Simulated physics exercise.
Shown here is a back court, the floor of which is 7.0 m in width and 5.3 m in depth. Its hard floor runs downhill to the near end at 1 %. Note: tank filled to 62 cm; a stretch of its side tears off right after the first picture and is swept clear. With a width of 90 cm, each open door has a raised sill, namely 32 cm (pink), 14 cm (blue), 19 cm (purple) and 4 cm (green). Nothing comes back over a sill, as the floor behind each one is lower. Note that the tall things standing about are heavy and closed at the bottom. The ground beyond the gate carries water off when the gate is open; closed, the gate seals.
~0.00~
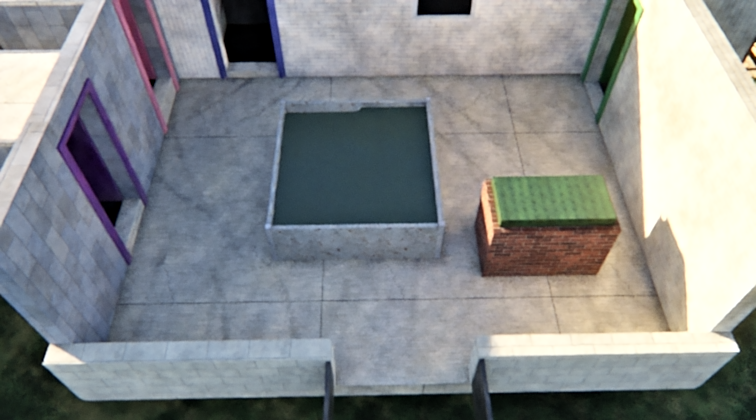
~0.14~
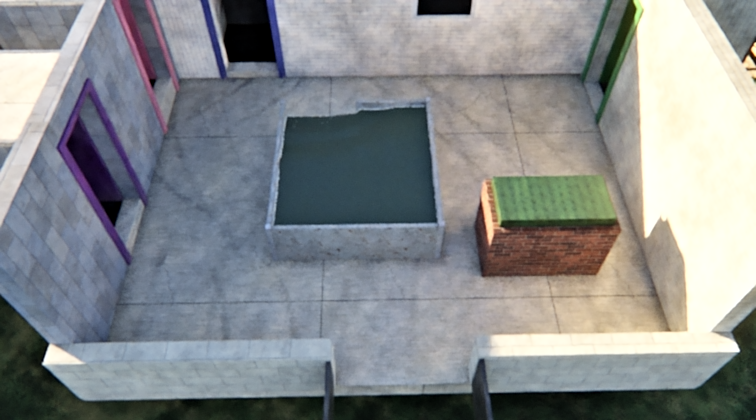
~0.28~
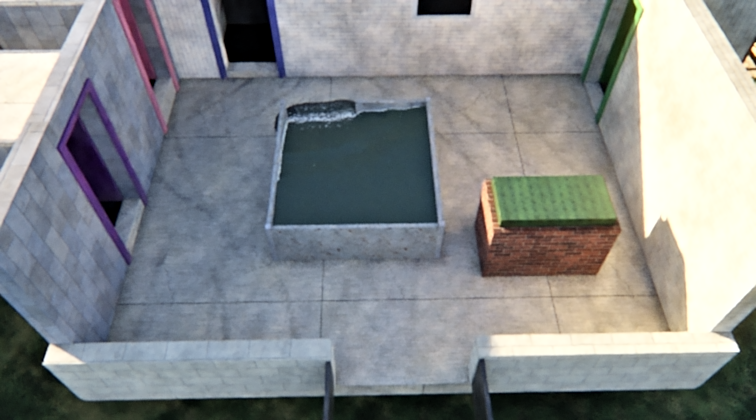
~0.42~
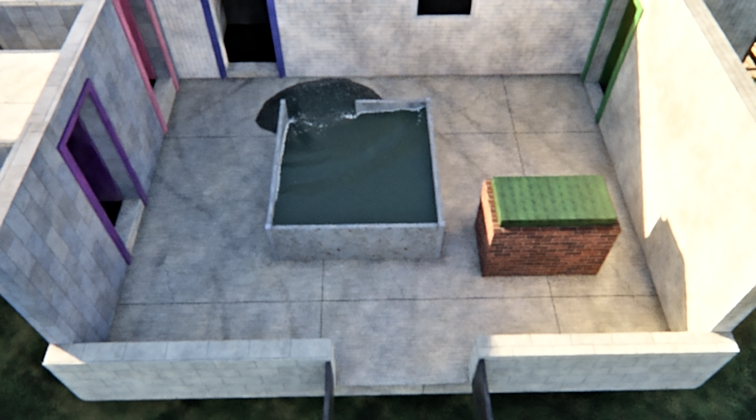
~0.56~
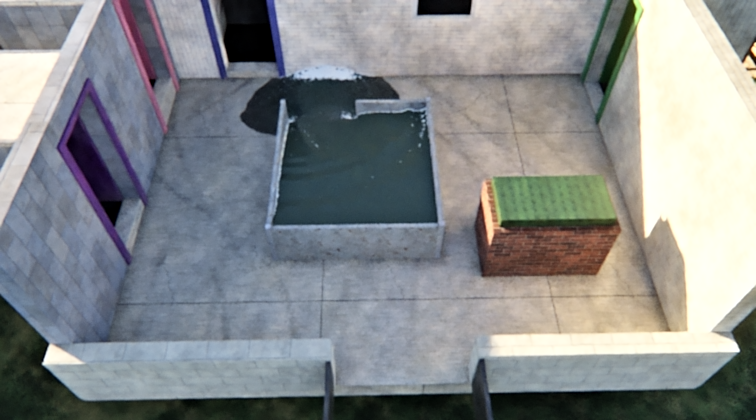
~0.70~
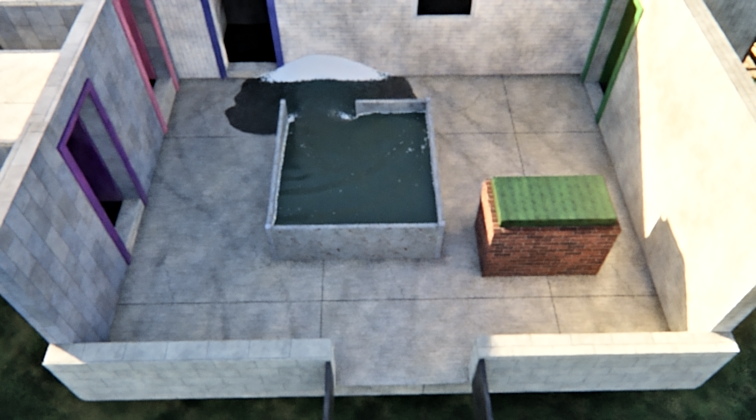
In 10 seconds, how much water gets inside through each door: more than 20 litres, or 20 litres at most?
After that time: The pink door, 20 litres at most; the blue door, more than 20 litres; the purple door, 20 litres at most; the green door, more than 20 litres.
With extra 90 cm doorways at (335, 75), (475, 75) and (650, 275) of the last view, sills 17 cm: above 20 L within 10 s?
The first one exceeds it, the second one doesn't reach it, and the third one doesn't reach it.
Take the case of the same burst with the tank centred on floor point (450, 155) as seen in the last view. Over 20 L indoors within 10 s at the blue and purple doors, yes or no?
Blue gets no more than that, purple gets no more than that.
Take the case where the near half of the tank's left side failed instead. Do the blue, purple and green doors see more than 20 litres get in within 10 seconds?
For blue, too little; for purple, too much; for green, too much.
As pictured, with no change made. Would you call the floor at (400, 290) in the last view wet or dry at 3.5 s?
Looks like it's not yet wet.
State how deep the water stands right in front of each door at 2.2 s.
In centimetres - pink: 30, blue: 23, purple: 0, green: 0.
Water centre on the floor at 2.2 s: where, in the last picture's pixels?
Roughly (342, 156) in the last picture.
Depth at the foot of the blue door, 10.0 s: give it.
Reading: Close to 8.0 cm.
After 1.4 s water covers 15 % of the floor and is deepest (43 cm) near (314, 88); pink door not reached, blue door 24 cm at the sill, 4 L in, purple door not reached, green door not reached.
After 2.2 s water covers 30 % of the floor and is deepest (40 cm) near (314, 81); pink door 30 cm at the sill, 1 L in, blue door 23 cm at the sill, 34 L in, purple door not reached, green door not reached.
After 3.5 s water covers 60 % of the floor and is deepest (29 cm) near (176, 97); pink door 26 cm at the sill, 7 L in, blue door 17 cm at the sill, 63 L in, purple door 5 cm at the sill, 0 L in, green door 13 cm at the sill, 54 L in.
After 6.0 s water covers 85 % of the floor and is deepest (20 cm) near (188, 89); pink door 18 cm at the sill, 7 L in, blue door 12 cm at the sill, 73 L in, purple door 5 cm at the sill, 0 L in, green door 10 cm at the sill, 149 L in.
After 10.0 s water covers 100 % of the floor and is deepest (14 cm) near (680, 359); pink door 10 cm at the sill, 7 L in, blue door 8 cm at the sill, 74 L in, purple door 4 cm at the sill, 0 L in, green door 7 cm at the sill, 199 L in.
